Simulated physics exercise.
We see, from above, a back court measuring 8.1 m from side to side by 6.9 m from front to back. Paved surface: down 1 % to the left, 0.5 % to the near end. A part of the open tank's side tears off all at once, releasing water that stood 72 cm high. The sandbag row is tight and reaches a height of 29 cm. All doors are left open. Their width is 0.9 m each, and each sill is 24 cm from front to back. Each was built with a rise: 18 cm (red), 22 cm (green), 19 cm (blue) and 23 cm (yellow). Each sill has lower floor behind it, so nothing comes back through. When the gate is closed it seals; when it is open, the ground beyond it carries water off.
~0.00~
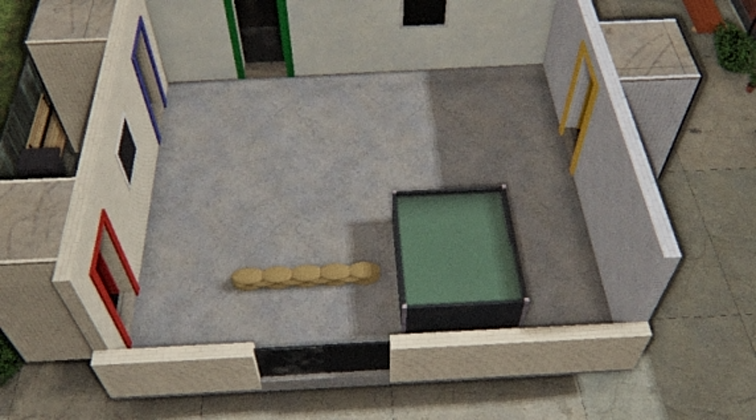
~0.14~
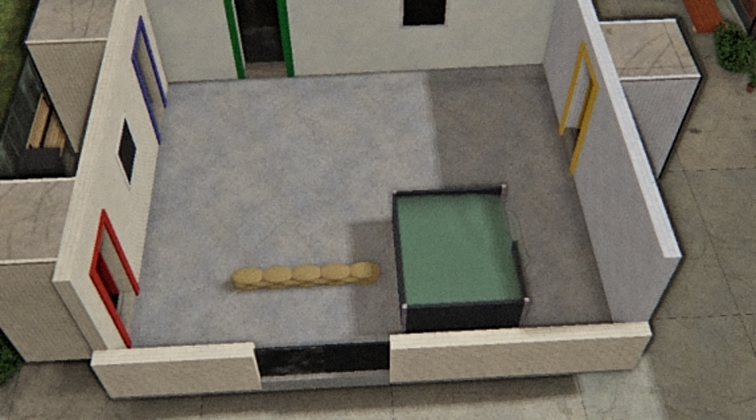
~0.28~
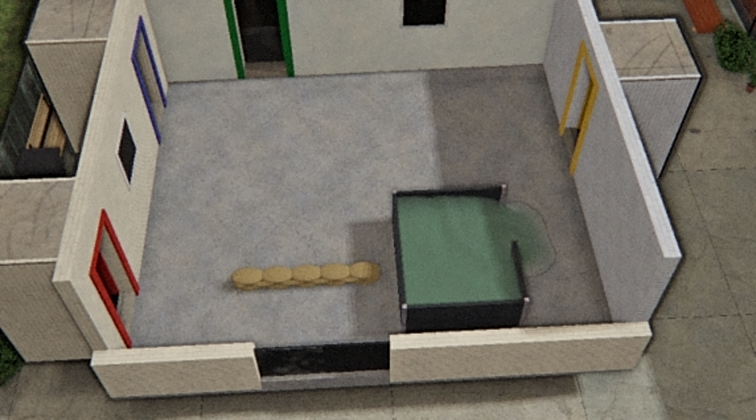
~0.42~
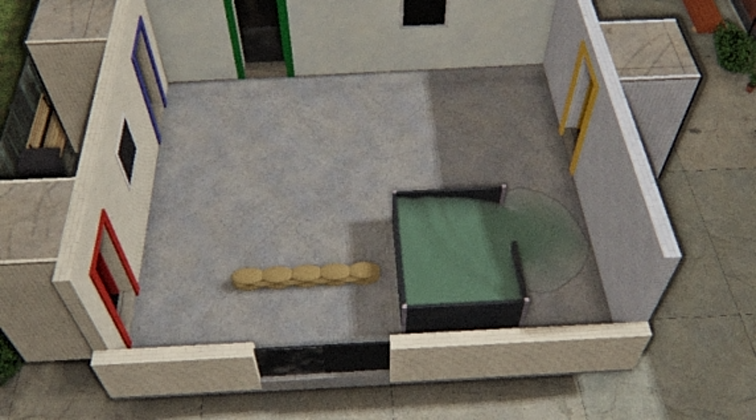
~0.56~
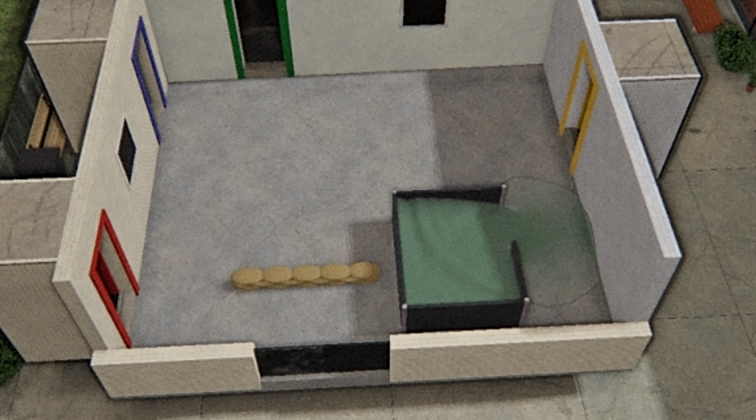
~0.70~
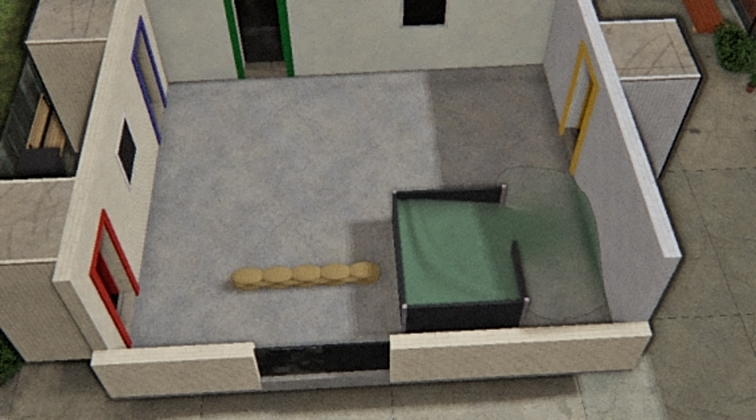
A walled, paved back court with no roof is seen from high above through a camera that stays still. A red door and a blue door stand open on the left, a green one at the back and a yellow one on the right, with a row of tan sacks left of a dark-sided open tank of green water. The tank's right side tears open, and water pours through the gap, fanning across the floor to the right-hand wall.
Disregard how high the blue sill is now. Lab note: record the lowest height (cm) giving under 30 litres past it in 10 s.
Lowest height: 8 cm.
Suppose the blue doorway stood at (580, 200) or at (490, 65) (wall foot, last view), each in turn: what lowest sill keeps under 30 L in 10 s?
About 33 cm, then about 18 cm.
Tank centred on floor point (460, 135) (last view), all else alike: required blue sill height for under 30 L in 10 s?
Some 14.5 cm.
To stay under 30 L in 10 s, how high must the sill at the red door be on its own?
The red door needs around 9.5 cm.
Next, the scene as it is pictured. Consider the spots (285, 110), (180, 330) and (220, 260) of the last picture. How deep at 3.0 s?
The three readings, in order, are 0, 0 and 0 cm.
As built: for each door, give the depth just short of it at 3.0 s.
Centimetres: Red = 0, green = 0, blue = 0, yellow = 14.
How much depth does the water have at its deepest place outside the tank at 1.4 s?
I'd put it near 48 cm.
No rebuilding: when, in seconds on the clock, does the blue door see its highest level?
About 10.0 seconds.
After 1.4 s water covers 10 % of the floor, deepest (48 cm) near (580, 233); it has not reached the blue door.
After 3.0 s water covers 30 % of the floor, deepest (33 cm) near (607, 338); it has not reached the blue door.
After 10.0 s water covers 90 % of the floor, deepest (14 cm) near (145, 240); 12 cm at the blue door, 0 litres in over its 19 cm sill.
At the blue door as built, the water arrived by 5.6 s and peaked near 12 cm at 10.0 s.
Run again over the same 10 s with other heights there, 55 litres in over 6.5 cm, 19 litres over 9 cm. The limit of 30 litres is kept from about 8 cm up.
